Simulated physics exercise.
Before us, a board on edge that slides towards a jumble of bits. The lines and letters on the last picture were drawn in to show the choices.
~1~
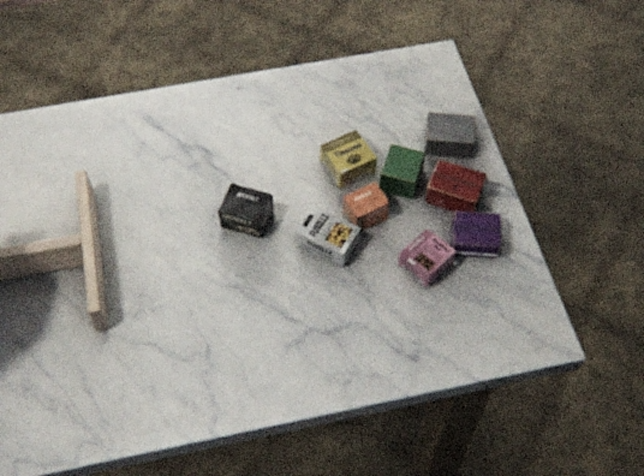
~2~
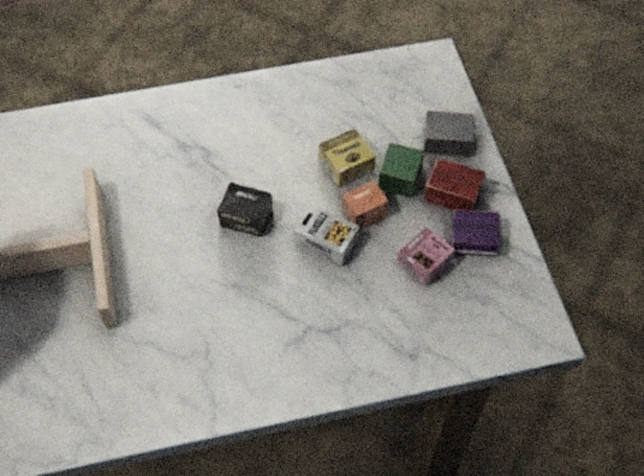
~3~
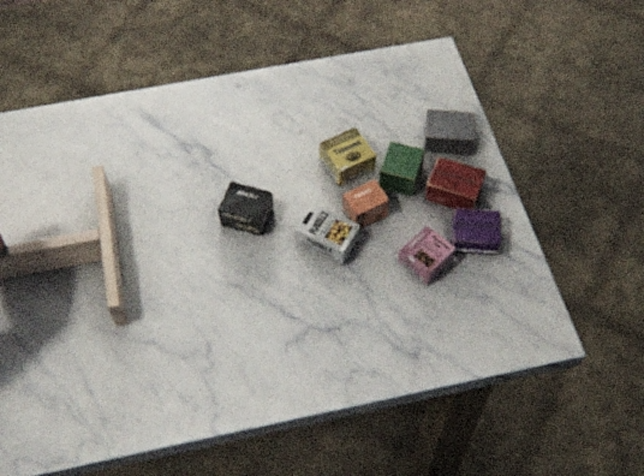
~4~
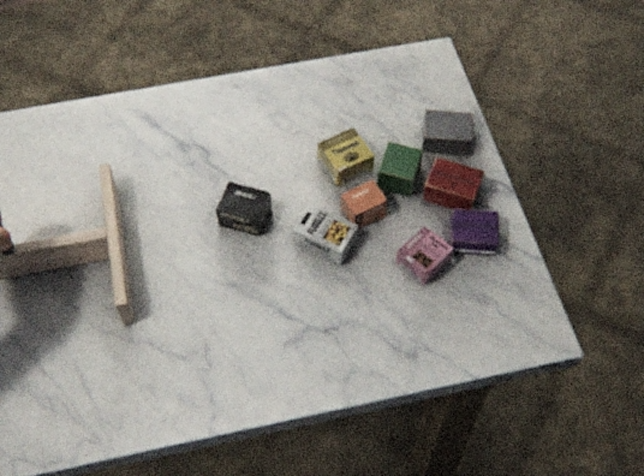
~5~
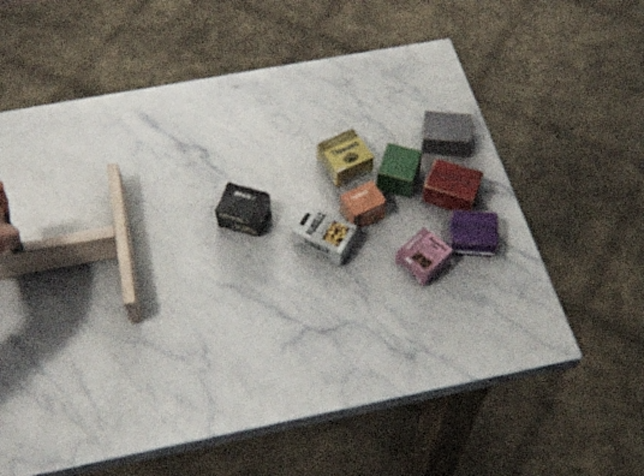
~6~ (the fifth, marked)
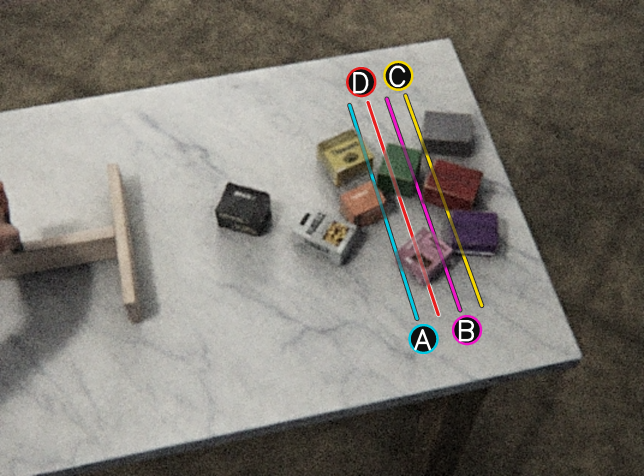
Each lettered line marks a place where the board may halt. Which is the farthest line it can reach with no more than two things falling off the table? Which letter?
It should halt at C.
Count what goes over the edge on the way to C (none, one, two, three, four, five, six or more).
One.
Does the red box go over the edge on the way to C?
By then, yes.
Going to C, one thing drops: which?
The red box goes over.
On the copy, A at (381, 204); B at (421, 196); C at (441, 193); D at (400, 200).
On C. First, board (239, 208); black packet (270, 201); grey block (447, 134).
Then, board (352, 187); red box (460, 186); green block (413, 163).
Finally, board (440, 171); red box over the edge; grey block (484, 118); one fallen.
By contrast, A is within the limit but short; B is within the limit but short; D is within the limit but short.
